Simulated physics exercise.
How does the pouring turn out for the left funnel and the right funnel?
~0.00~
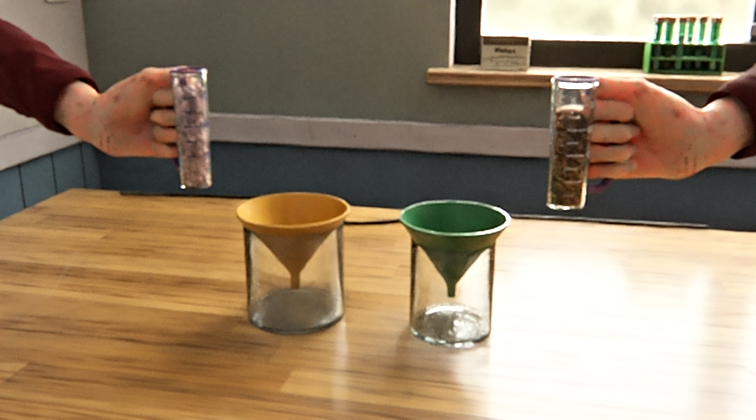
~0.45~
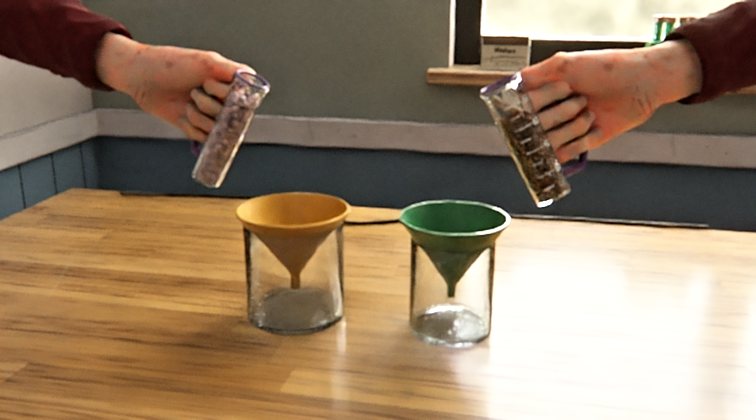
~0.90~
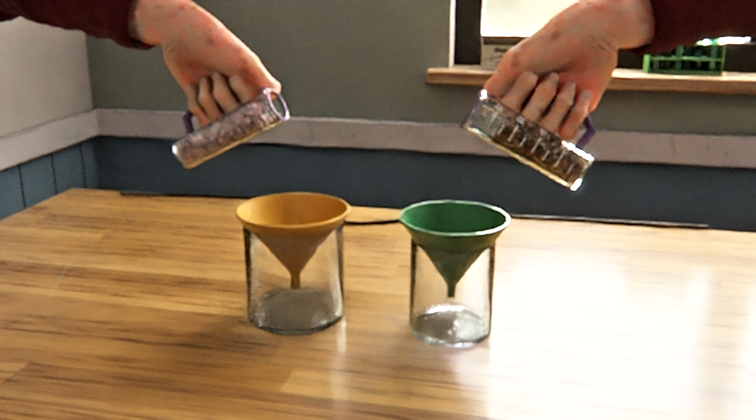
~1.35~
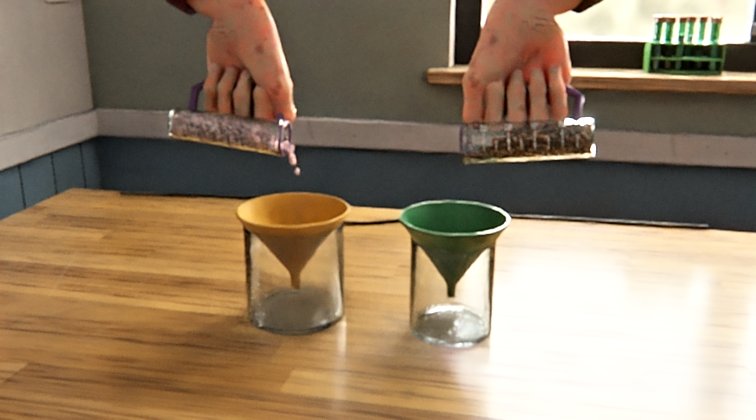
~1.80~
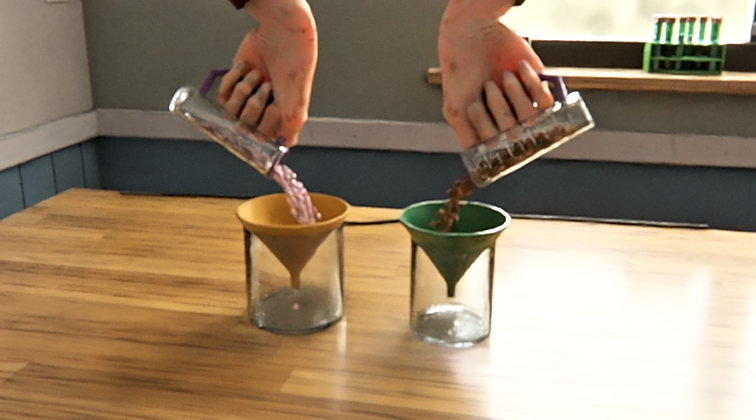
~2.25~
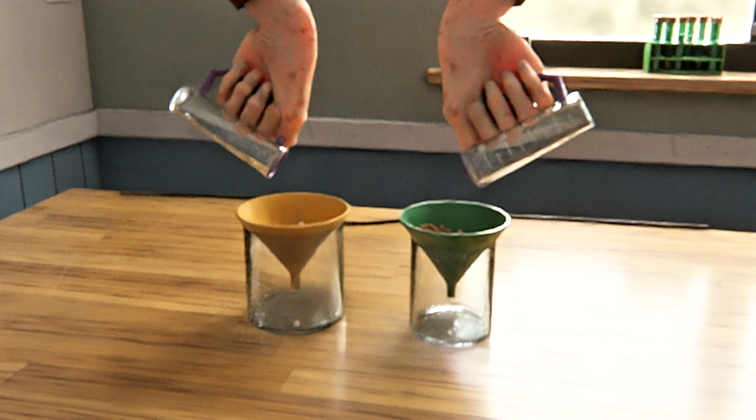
Both funnels clog. Almost all of the pinkish pieces stay in the left funnel with just a few down in its jar, and the brown pieces stay in the right funnel with none reaching the jar below.
The clip shows two hands tipping clear cups of small pieces, pinkish on the left and brown on the right, into an orange and a green funnel set in glass jars. The cups look nearly empty at the end, with only a few pieces in the left jar and none in the right.
